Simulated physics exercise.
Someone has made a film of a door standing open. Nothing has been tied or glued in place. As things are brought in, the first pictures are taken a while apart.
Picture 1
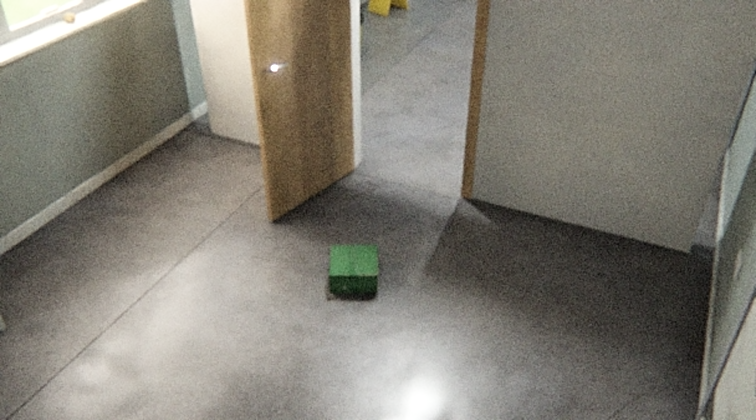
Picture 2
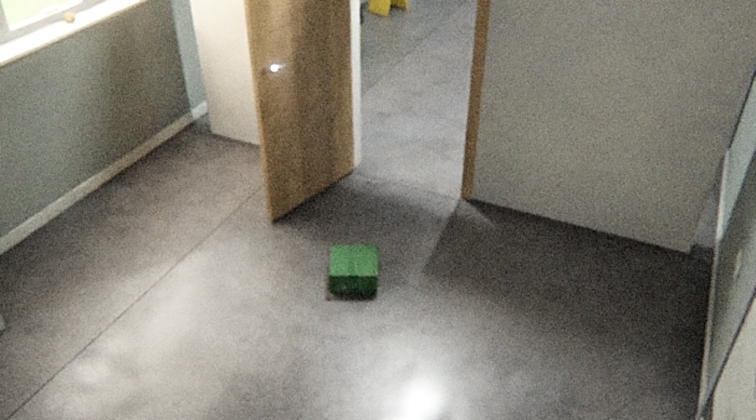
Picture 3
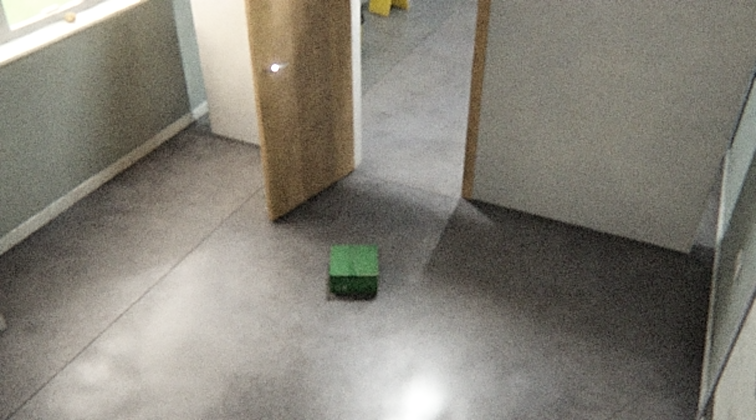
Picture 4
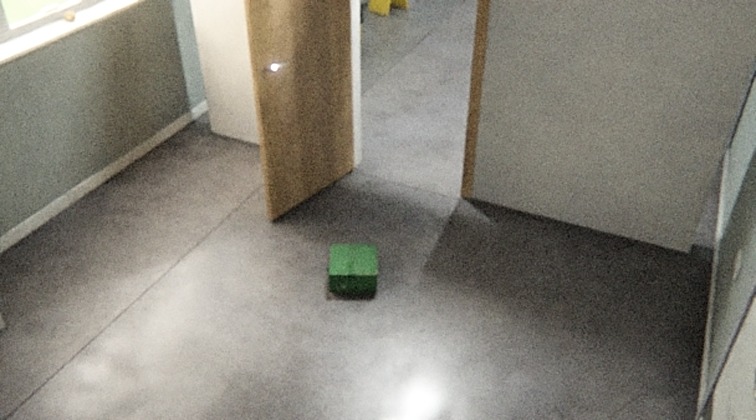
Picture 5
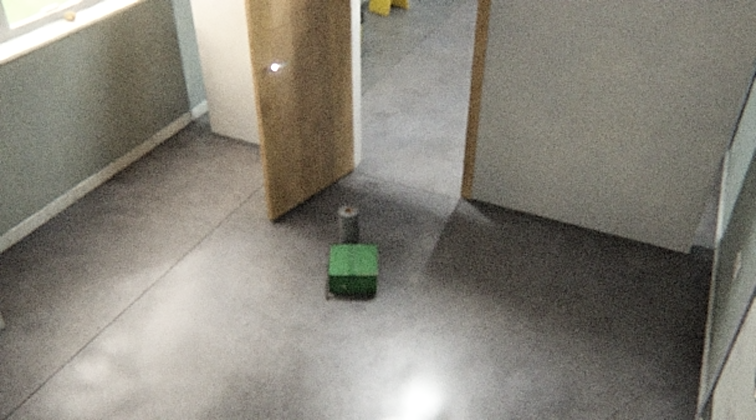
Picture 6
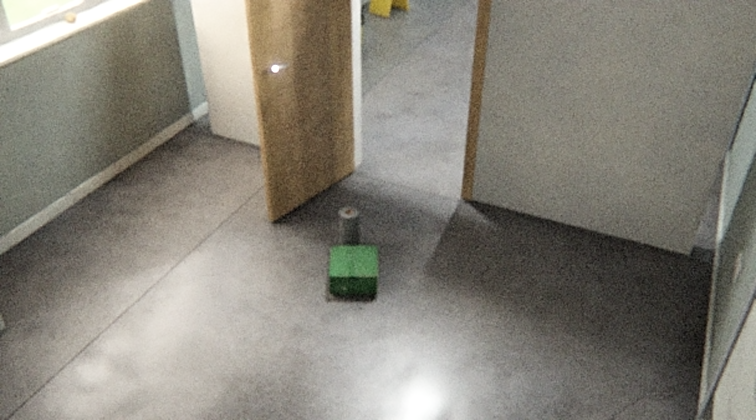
Grey cylinder appearing behind a green box on a grey floor, while the box and the wide-open wooden door stay still.
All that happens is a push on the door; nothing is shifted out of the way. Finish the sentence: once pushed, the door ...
... meets the frame.
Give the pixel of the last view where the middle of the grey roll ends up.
It ends up near (415, 239).
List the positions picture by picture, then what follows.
In the first frame, door wide open and still; green parcel (354, 269).
In the second frame, door wide open and still; green parcel (354, 269).
In the third frame, door wide open and still; green parcel (354, 269).
In the fourth frame, door wide open and still; green parcel (354, 268).
In the fifth frame, door wide open and still; green parcel (354, 268).
In the sixth frame, door wide open and still; grey roll (349, 229); green parcel (354, 270).
Then, 0.70 s after the last picture, door at 58°; grey roll tipped 9° from how it was near (362, 233).
Then, 1.00 s after the last picture, door at 27°; grey roll on its side near (393, 250).
At rest, door at 0°; tipped over on the floor, grey roll; green parcel in place. Seen from the same camera at the end, grey roll near (415, 239).
